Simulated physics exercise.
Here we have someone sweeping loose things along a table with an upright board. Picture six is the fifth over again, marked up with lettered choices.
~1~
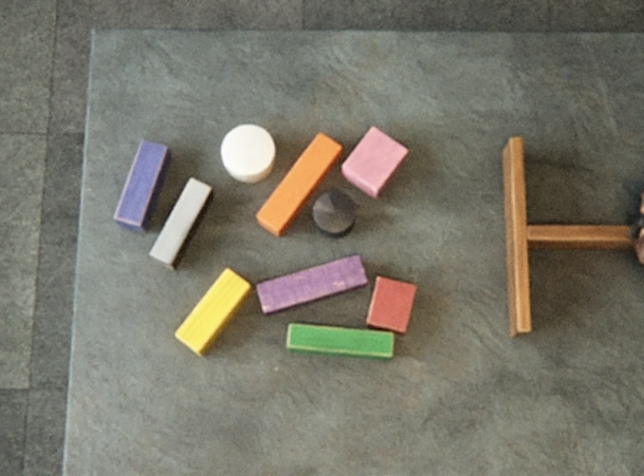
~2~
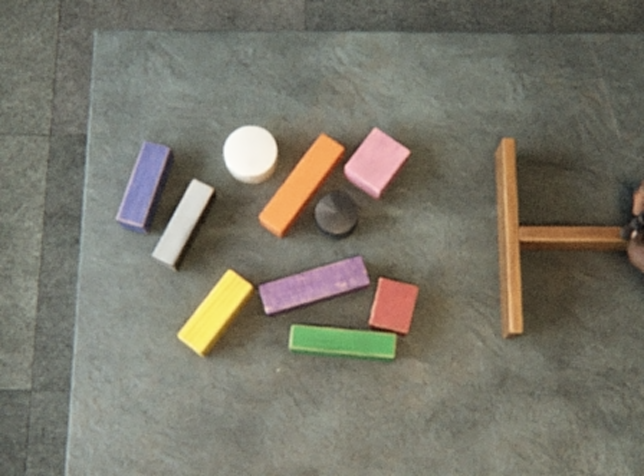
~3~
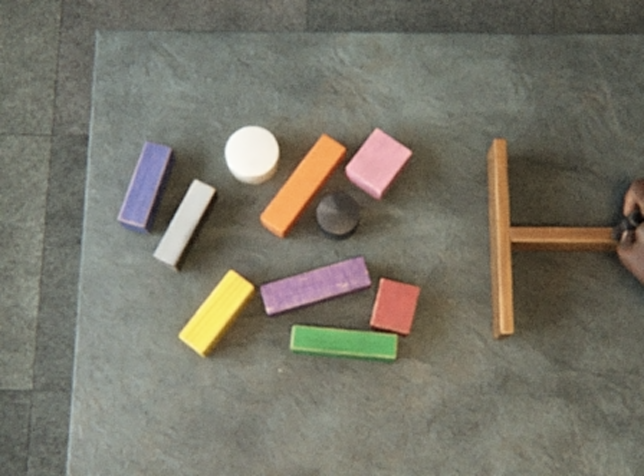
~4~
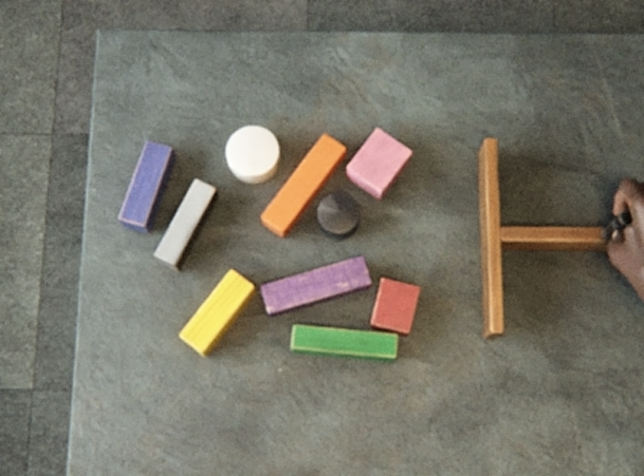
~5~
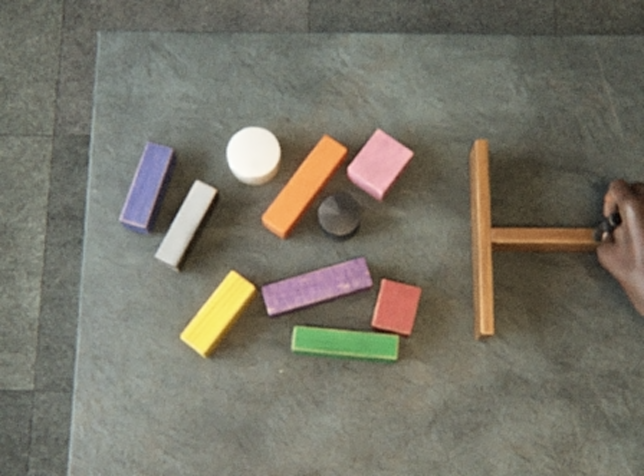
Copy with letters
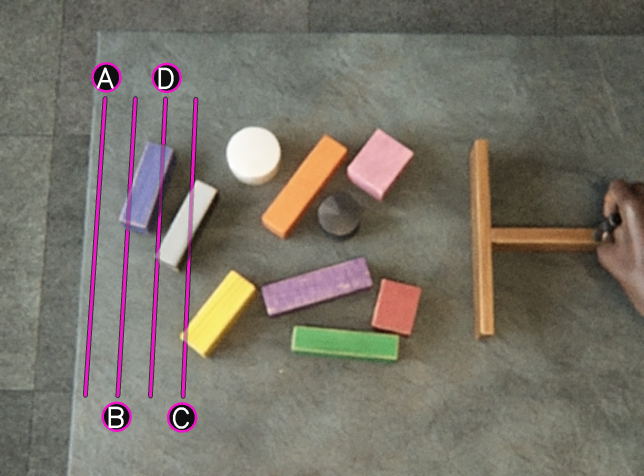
On a grey slate-like table, a hand slides an upright wooden board slowly left toward scattered coloured blocks, which stay still.
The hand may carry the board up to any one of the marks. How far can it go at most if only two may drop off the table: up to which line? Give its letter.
It should halt at C.
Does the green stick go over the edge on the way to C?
No.
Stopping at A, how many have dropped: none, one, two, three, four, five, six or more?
In all, six or more.
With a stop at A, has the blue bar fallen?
Yes.
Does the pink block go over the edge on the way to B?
No.
On the copy, A at (96, 242); B at (127, 242); C at (190, 242); D at (158, 242).
On C. First, board (378, 233); yellow stick (202, 314); pink block (341, 173).
Then, board (271, 232); blue bar (123, 176); grey stick (151, 219).
Finally, board (190, 232); blue bar over the edge; grey stick over the edge; two fallen.
By contrast, A drops nine; B drops six; D drops four.
